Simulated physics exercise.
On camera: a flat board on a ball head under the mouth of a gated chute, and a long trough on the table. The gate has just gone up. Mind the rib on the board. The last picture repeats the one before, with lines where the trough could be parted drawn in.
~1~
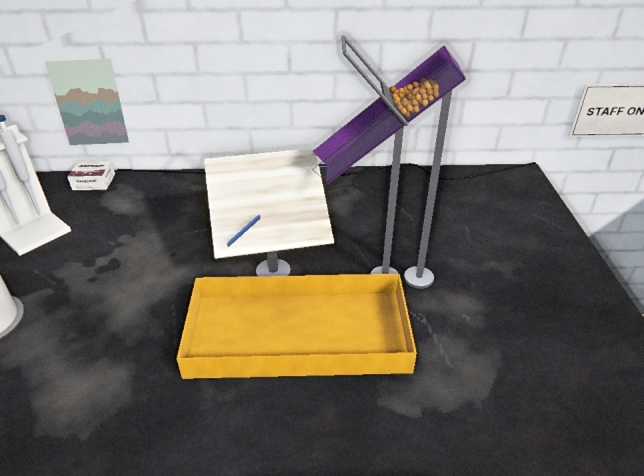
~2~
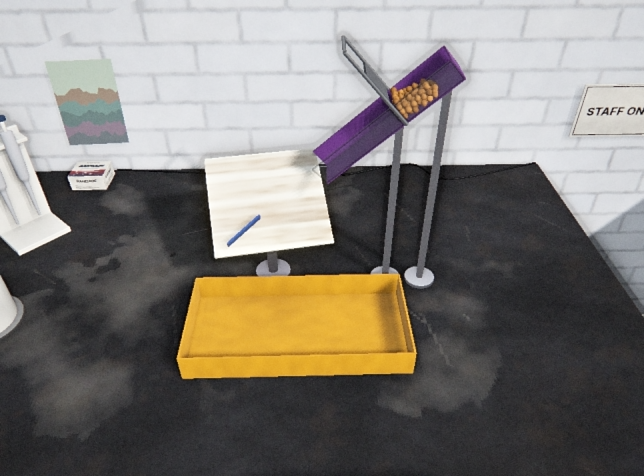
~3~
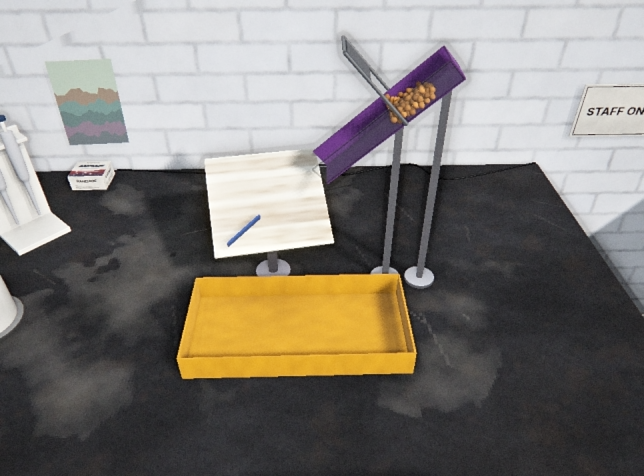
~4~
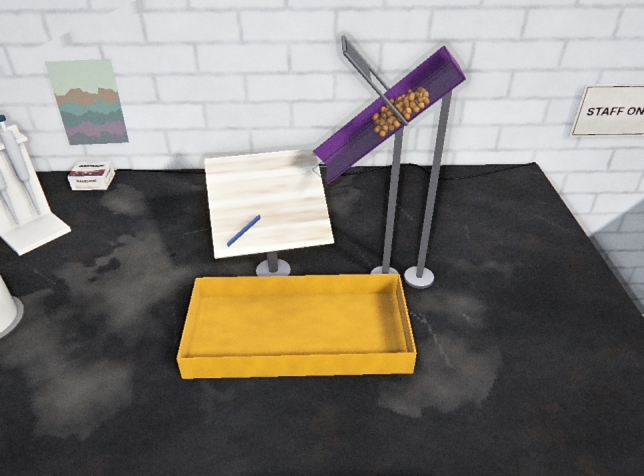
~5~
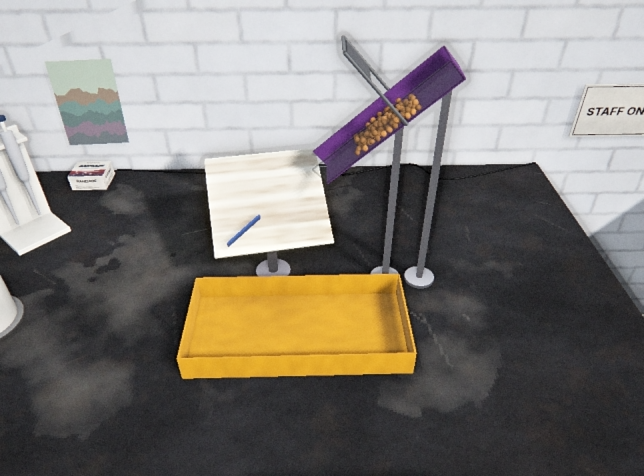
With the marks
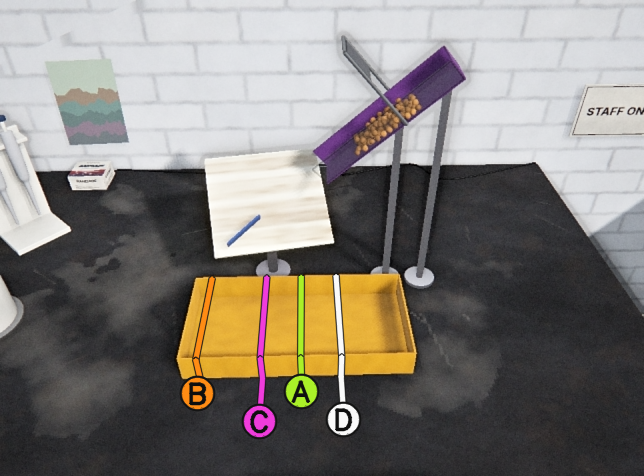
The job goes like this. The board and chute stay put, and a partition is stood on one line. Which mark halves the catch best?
Best: C.
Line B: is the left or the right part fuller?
The right side.
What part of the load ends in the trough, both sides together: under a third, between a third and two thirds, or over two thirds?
About that: Over two thirds.
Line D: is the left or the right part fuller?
Left.
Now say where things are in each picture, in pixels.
The first picture shows load behind the gate (410, 98), roasted chickpeas; lip of the chute (327, 174), sloping fairly steeply.
The second picture shows middle of the board (268, 200), tilted fairly steeply; middle of its low edge (275, 250); of its high edge (261, 153).
The third picture shows front corners of the trough (178, 359) and (416, 353), empty; front of the load (392, 113).
The fourth picture shows middle of the load (401, 112); its front (378, 126), roughly a quarter of the way to the lip; rib from (260, 215) to (227, 244).
The fifth picture shows middle of the load (390, 120); its front (357, 153), roughly half of the way to the lip.
On the marked copy, line A crosses the front rim at (300, 356); line B crosses the front rim at (195, 358); line C crosses the front rim at (260, 357); line D crosses the front rim at (341, 355).
With A, of what is caught, the larger part on the left of the divider, about a tenth on the right.
With B, of what is caught, just a few on the left of the divider, almost all on the right.
With C, of what is caught, roughly two thirds on the left of the divider, roughly a third on the right.
With D, of what is caught, every piece on the left of the divider, not one piece on the right.
